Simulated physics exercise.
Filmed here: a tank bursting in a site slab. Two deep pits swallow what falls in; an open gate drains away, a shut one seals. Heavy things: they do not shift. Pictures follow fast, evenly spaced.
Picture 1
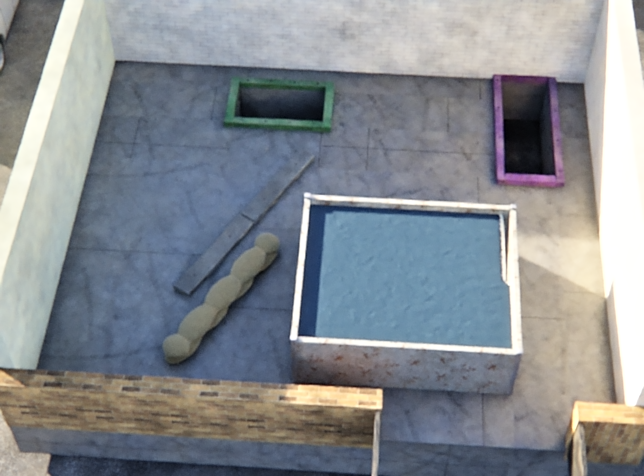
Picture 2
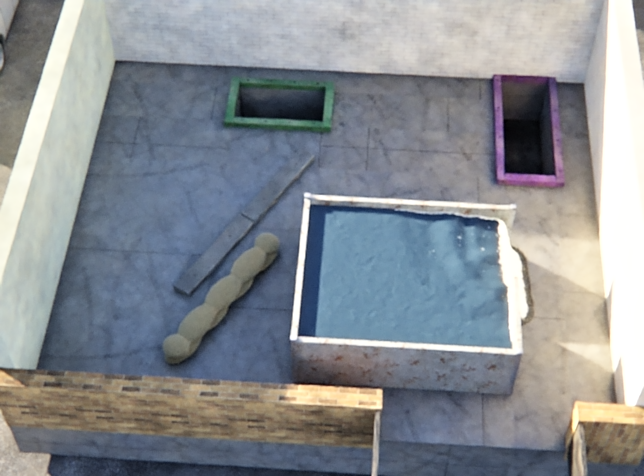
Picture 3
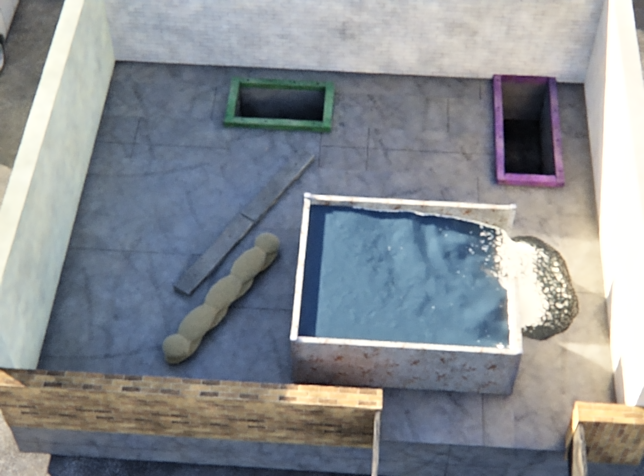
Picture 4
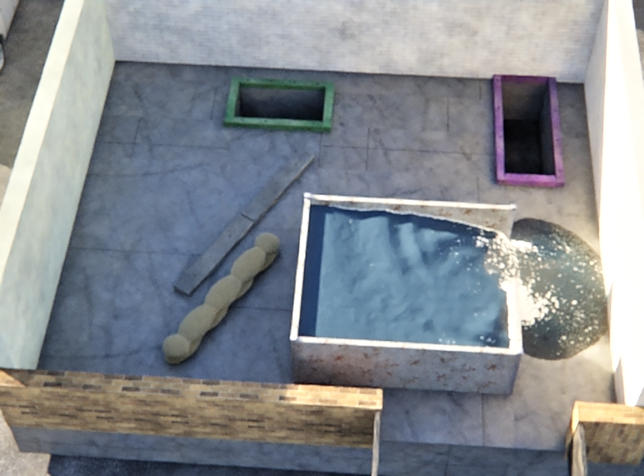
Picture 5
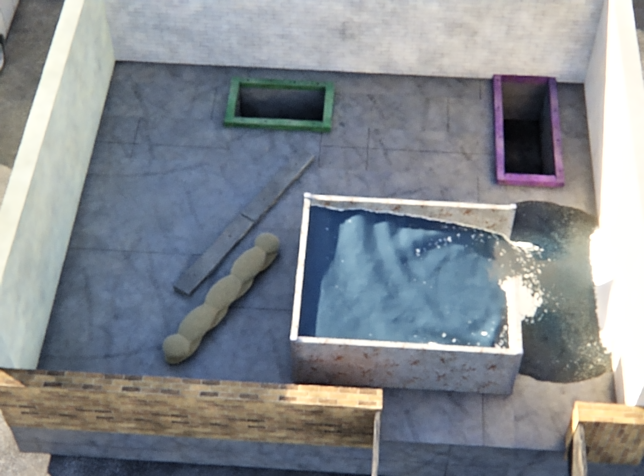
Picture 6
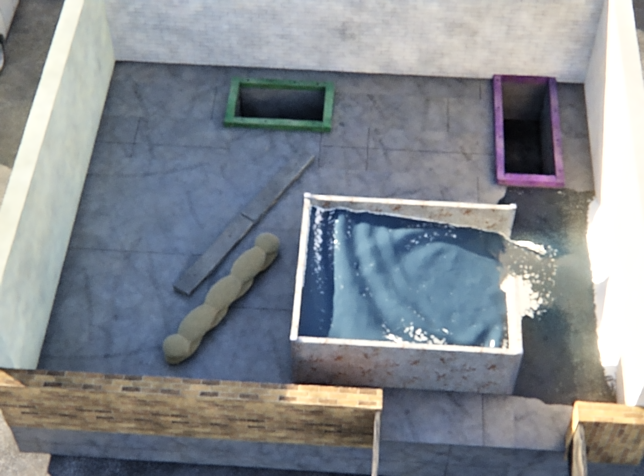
Water bursts from the right side of a tank and spreads across the grey slab.
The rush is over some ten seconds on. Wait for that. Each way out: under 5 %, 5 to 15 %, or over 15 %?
One by one: The gate is left holding a hefty amount - past fifteen per cent; the purple pit is left holding a hefty amount - past fifteen per cent; the green pit is left holding a tiny amount - below five per cent.
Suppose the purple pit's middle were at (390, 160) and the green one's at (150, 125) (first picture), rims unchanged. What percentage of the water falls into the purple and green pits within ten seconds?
I reckon purple ends up with 4 percent and green with 6 percent.
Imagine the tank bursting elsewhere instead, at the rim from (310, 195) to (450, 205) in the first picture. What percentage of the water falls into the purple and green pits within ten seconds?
Out of every hundred parts, purple takes 20 and green takes 20.
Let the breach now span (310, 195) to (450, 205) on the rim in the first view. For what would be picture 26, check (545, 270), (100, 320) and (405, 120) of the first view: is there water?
Spot by spot: Unaffected, then unaffected, then soaked through.
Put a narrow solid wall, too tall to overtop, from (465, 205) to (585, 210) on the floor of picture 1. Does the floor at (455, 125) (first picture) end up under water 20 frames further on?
Waterless.
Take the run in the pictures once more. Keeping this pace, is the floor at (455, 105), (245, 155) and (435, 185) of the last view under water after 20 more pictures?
Spared, spared, soaked.
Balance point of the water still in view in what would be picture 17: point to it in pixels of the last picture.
Near (458, 299).
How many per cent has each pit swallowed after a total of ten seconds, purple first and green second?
In order, near 34 and 0 in a hundred.
A moment on, water covers 15 % of the floor; the gate 0 %, the purple pit 0 %, the green pit 0 %.
Next, water covers 20 % of the floor; the gate 1 %, the purple pit 4 %, the green pit 0 %.
Then, water covers 35 % of the floor; the gate 6 %, the purple pit 13 %, the green pit 0 %.
Later, water covers 45 % of the floor; the gate 14 %, the purple pit 25 %, the green pit 0 %.
In the end, water covers 70 % of the floor; the gate 20 %, the purple pit 34 %, the green pit 0 %.
